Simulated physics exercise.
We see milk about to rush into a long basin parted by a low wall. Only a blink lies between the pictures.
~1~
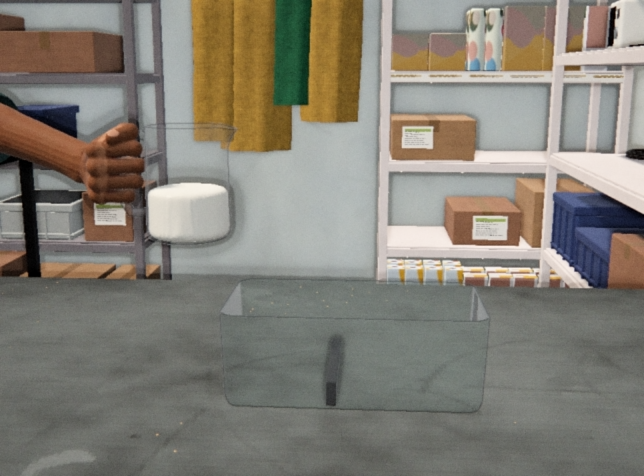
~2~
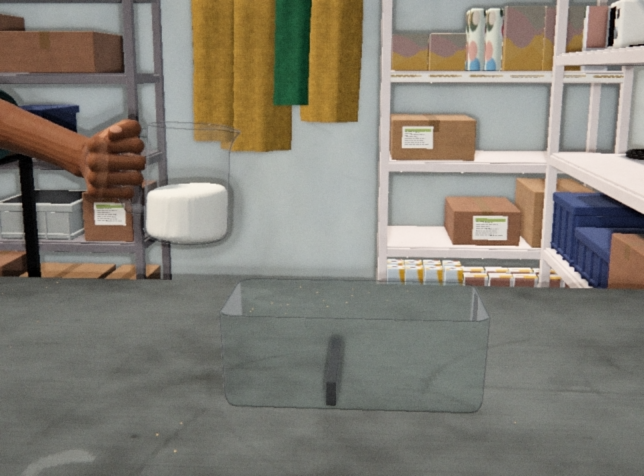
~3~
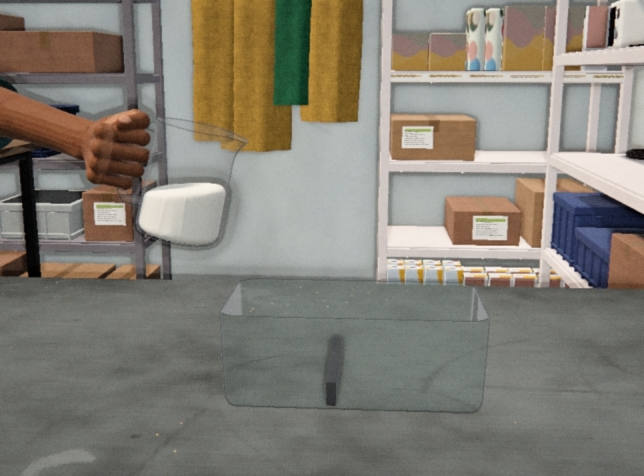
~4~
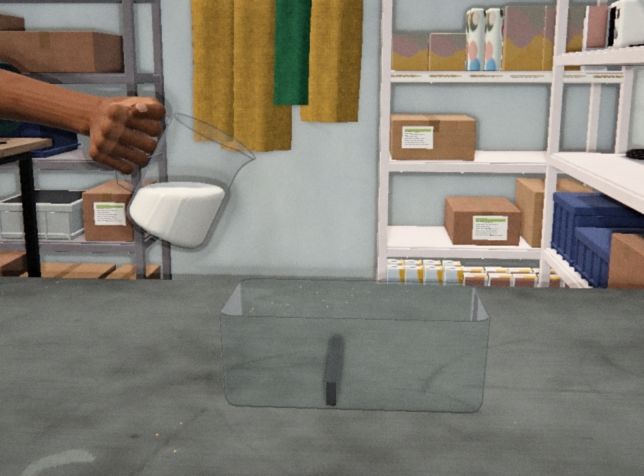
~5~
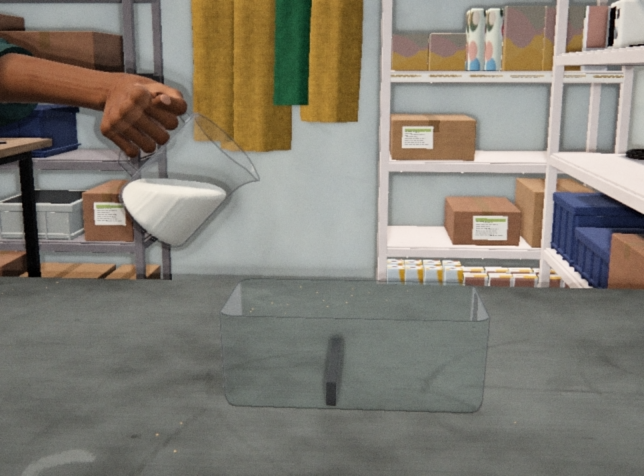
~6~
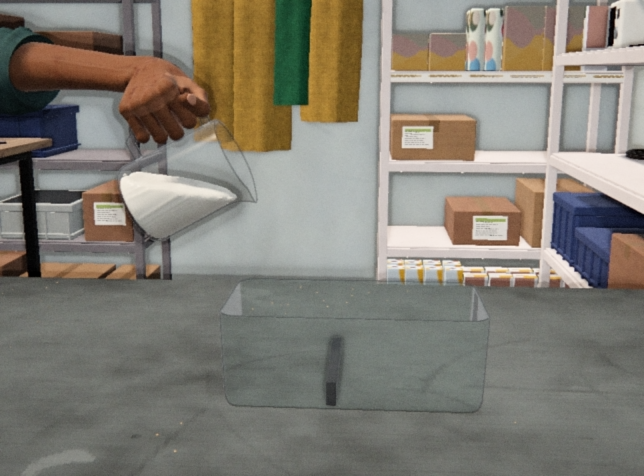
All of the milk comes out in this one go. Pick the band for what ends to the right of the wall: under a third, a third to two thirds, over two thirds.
It comes to not even a third.
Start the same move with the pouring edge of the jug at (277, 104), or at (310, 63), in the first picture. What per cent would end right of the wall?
About 85 and 85 per cent.
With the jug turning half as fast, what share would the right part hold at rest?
Roughly 10 in a hundred.
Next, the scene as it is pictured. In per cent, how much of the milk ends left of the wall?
Close to 85 per cent.
A moment on, the jug is tipped on its side and 72 per cent is still to pour, 5 is left of the wall and 0 right of it.
Next, the jug is tipped on its side and 36 per cent is still to pour, 45 is left of the wall and 1 right of it.
Then the jug is tipped on its side and 17 per cent is still to pour, 67 is left of the wall and 2 right of it.
Later the jug is tipped on its side and 7 per cent is still to pour, 79 is left of the wall and 5 right of it.
Finally, 86 per cent lies left of the wall, 8 right of it and 5 outside.
